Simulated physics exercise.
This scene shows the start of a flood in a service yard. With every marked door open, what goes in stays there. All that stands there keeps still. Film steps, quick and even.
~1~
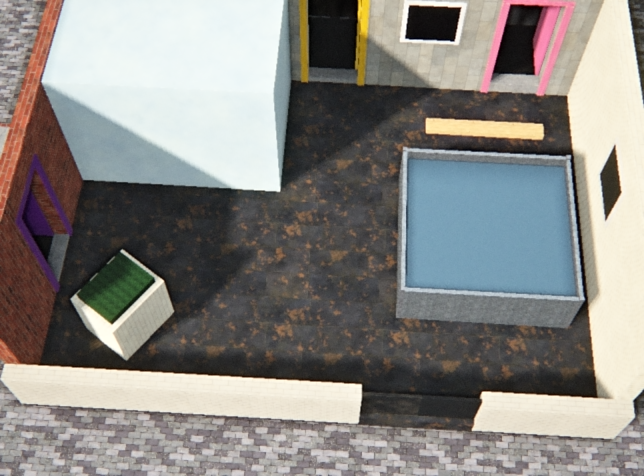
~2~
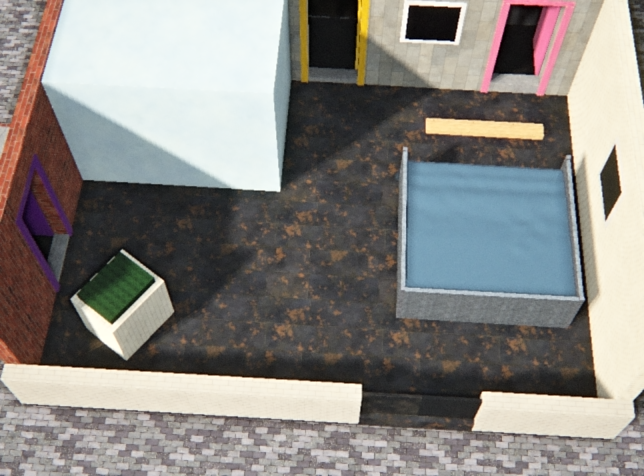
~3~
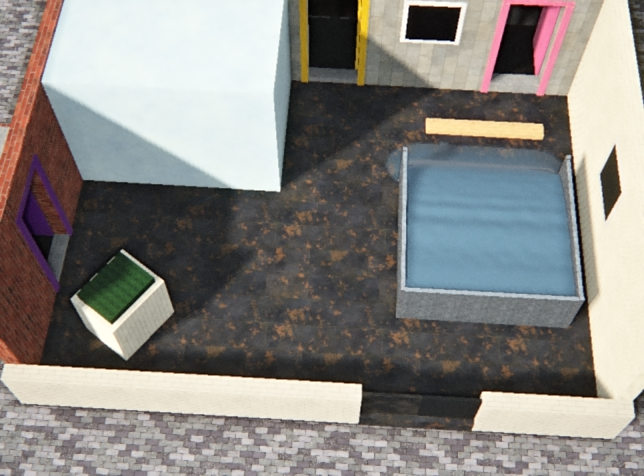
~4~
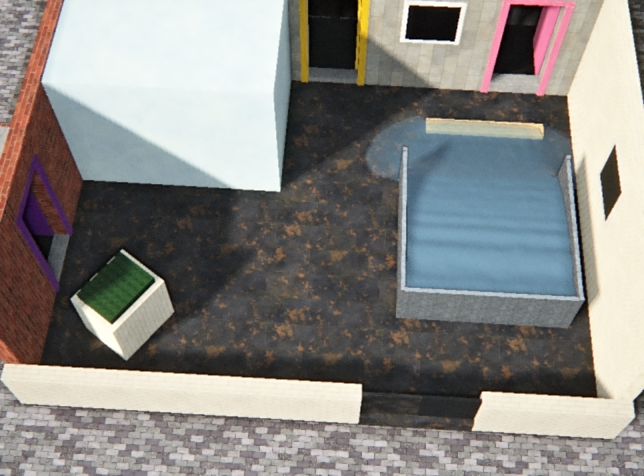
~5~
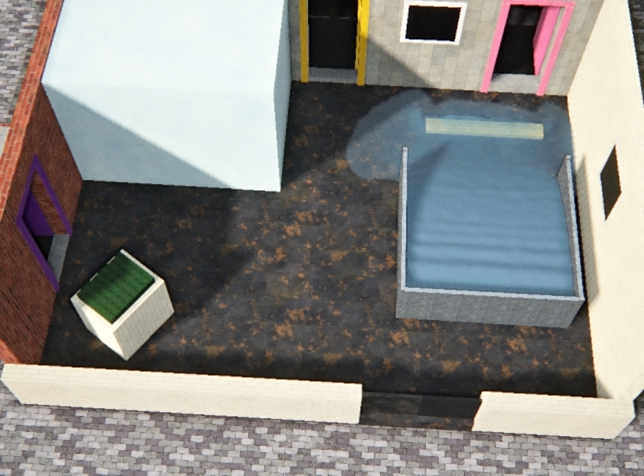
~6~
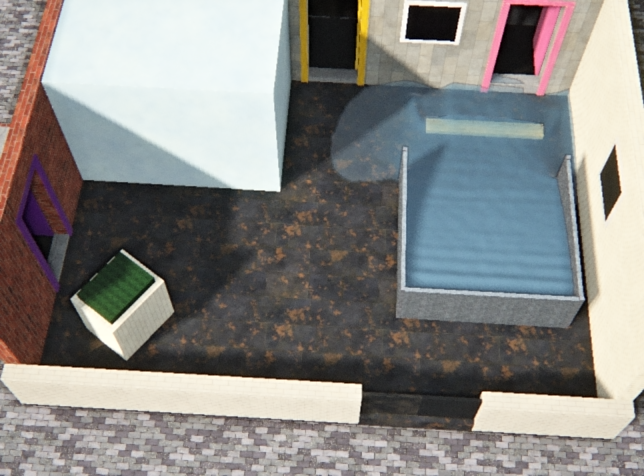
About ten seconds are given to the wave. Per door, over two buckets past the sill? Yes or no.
Pink door yes, purple door no, yellow door yes.
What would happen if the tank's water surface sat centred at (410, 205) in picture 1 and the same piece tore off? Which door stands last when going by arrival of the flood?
Answer: The one in purple.
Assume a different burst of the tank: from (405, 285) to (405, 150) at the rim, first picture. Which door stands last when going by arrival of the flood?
That would be the pink one.
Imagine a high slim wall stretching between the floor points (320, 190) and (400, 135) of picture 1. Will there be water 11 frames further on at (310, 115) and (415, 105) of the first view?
Inundated; inundated.
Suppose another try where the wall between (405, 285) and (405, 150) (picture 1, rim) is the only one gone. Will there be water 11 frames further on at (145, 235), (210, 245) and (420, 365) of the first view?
Submerged, submerged, bone-dry.
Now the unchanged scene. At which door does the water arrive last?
I pick the purple-painted one.
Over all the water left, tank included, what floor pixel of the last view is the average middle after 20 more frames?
Somewhere near (446, 175).
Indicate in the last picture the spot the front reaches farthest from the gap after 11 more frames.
(295, 84).
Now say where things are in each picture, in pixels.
In the first frame, still water in the water tank at (488, 223).
In the second frame, water pours out on the water tank's far side and has run to a hidden place.
In the third frame, the front is at a hidden place, out from the gap on the water tank's far side.
In the fourth frame, water pours out on the water tank's far side and has run to (570, 145).
In the fifth frame, the front is at (567, 115), out from the gap on the water tank's far side.
In the sixth frame, the front is at (377, 86), out from the gap on the water tank's far side.
A moment on, water covers 25 % of the floor; the pink door far over two buckets in, the purple door not reached, the yellow door under two buckets in.
Next, water covers 30 % of the floor; the pink door far over two buckets in, the purple door not reached, the yellow door over two buckets in.
Then, water covers 55 % of the floor; the pink door far over two buckets in, the purple door not reached, the yellow door far over two buckets in.
Later, water covers 80 % of the floor; the pink door far over two buckets in, the purple door not reached, the yellow door far over two buckets in.
In the end, water covers 100 % of the floor; the pink door far over two buckets in, the purple door wet at the sill, nothing in, the yellow door far over two buckets in.
